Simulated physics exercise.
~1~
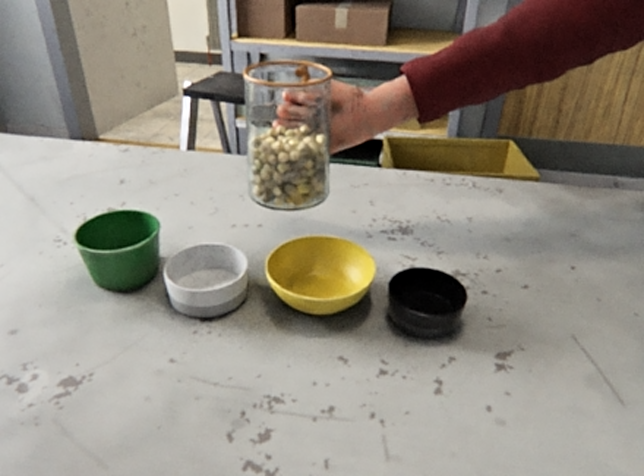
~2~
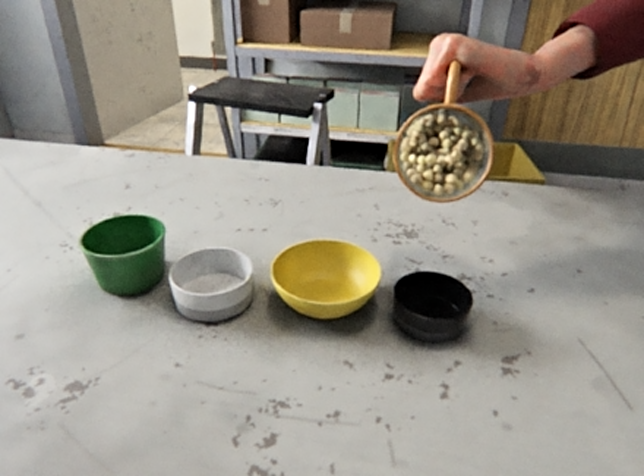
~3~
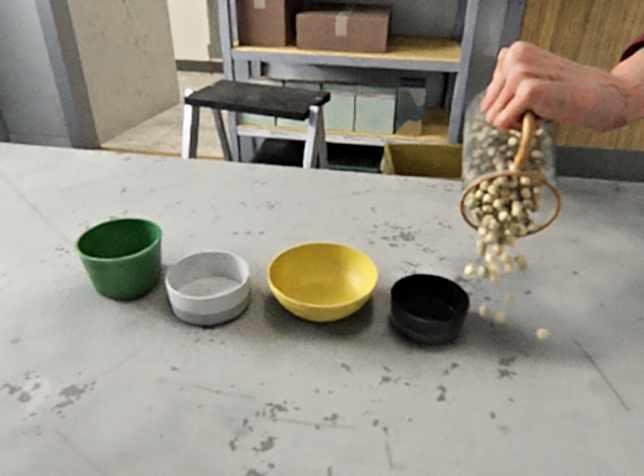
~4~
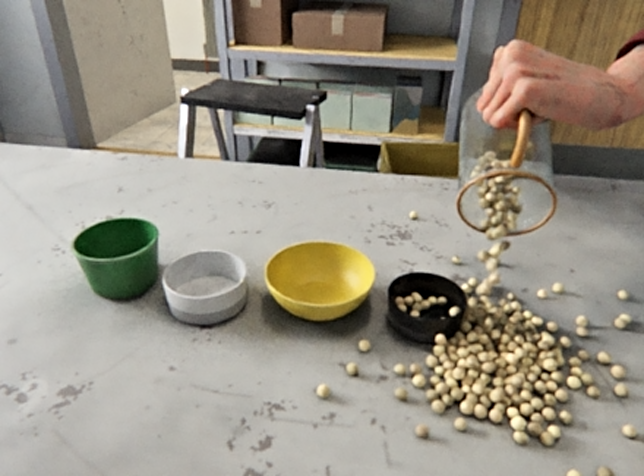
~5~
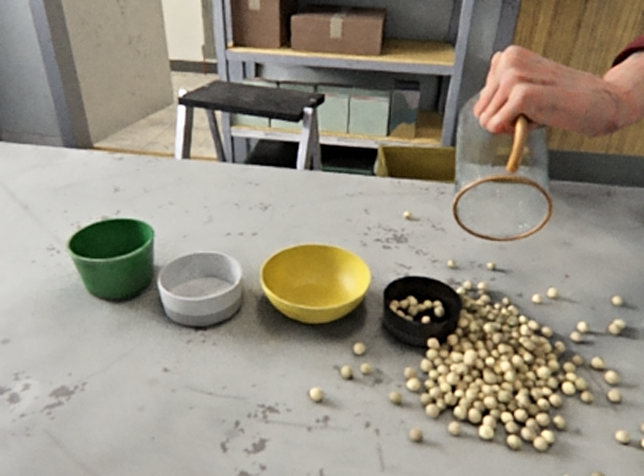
A hand-held glass jug moves right and tips, spilling most nuts beside the black dish.
